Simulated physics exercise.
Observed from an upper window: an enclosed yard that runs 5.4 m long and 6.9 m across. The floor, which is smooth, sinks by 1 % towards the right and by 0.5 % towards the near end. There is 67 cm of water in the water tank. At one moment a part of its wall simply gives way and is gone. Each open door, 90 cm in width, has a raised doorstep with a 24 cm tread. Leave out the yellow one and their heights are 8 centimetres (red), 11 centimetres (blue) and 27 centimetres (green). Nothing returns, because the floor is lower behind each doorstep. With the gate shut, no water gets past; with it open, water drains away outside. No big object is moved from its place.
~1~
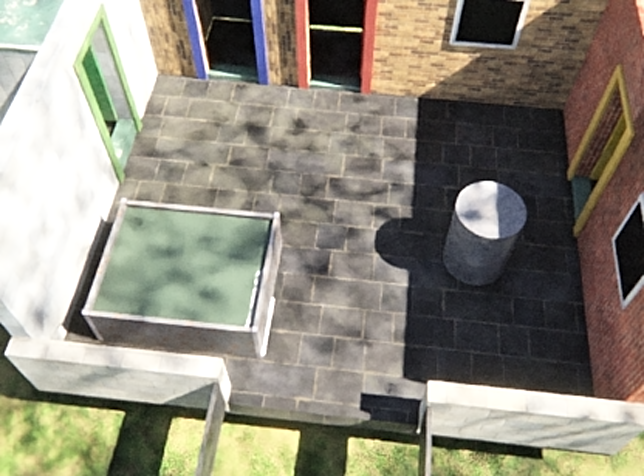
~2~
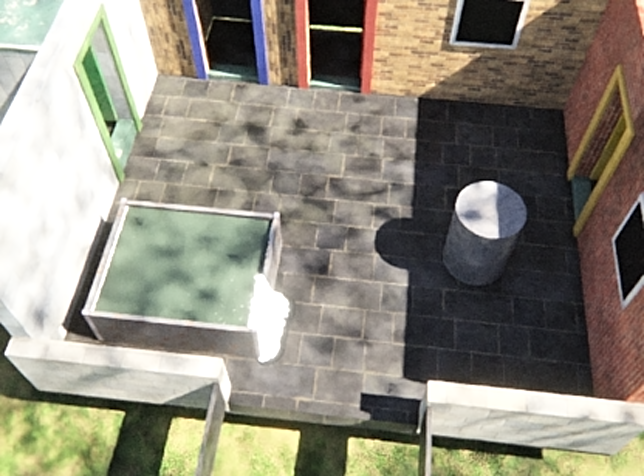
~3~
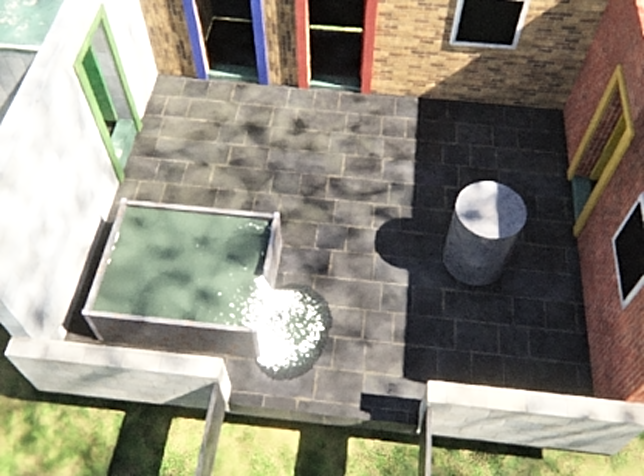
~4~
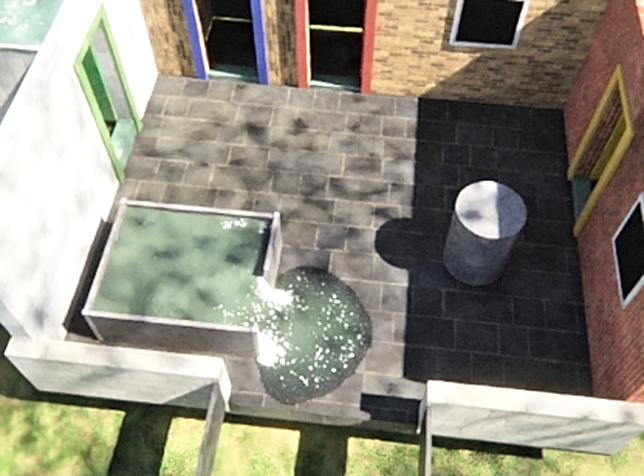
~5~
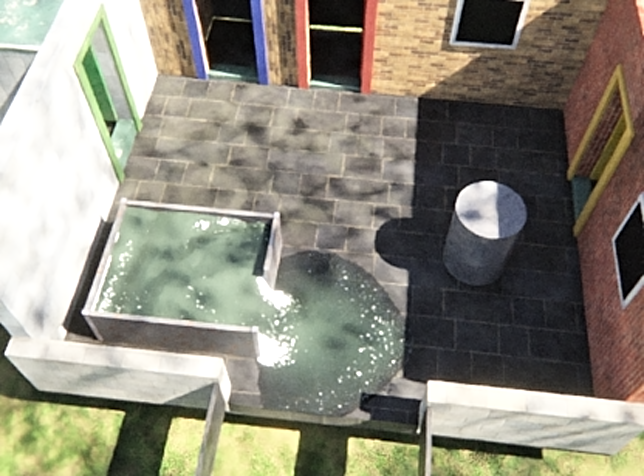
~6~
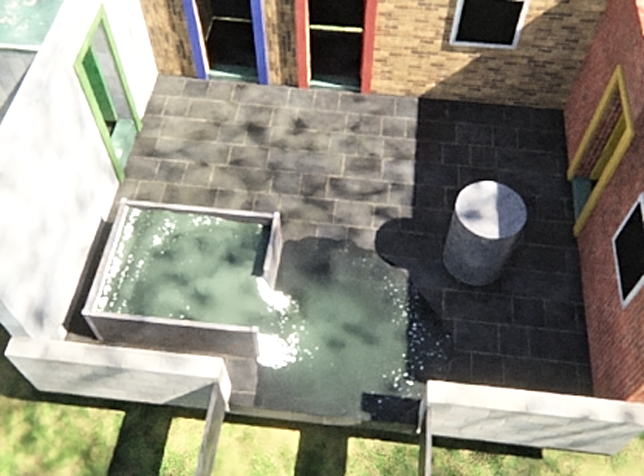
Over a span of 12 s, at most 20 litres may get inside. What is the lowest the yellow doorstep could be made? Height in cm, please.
Around 5 cm high.
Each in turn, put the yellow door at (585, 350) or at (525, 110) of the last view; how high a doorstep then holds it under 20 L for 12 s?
Around 19 and 11.5 cm respectively.
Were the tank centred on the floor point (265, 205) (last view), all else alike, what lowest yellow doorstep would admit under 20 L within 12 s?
Roughly 13.5 cm is needed.
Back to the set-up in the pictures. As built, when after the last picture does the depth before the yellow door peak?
Around 10.0 seconds.
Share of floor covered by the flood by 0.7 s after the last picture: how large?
Close to 25 per cent of it is wet.
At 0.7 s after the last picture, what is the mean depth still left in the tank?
Roughly 47 cm.
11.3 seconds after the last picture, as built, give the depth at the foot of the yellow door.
Lab note: Depth approx. 8.0 cm.
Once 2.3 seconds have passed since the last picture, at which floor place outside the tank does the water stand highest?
Around pixel (549, 407).
Then, 0.7 s after the last picture water covers 25 % of the floor, deepest (36 cm) near (272, 337); it has not reached the yellow door.
Then, 2.3 s after the last picture water covers 40 % of the floor, deepest (30 cm) near (549, 407); 5 cm at the yellow door, 0 litres in over its 13 cm doorstep.
Then, 11.3 s after the last picture water covers 90 % of the floor, deepest (9 cm) near (577, 265); 8 cm at the yellow door, 0 litres in over its 13 cm doorstep.
At the yellow door as built, the water peaked near 10 cm, 10.1 s after the last picture.
Run again over the same 12 s with other heights there, 28 litres in over 4.5 cm, 12 litres over 6 cm. The limit of 20 litres is kept from about 5 cm up.
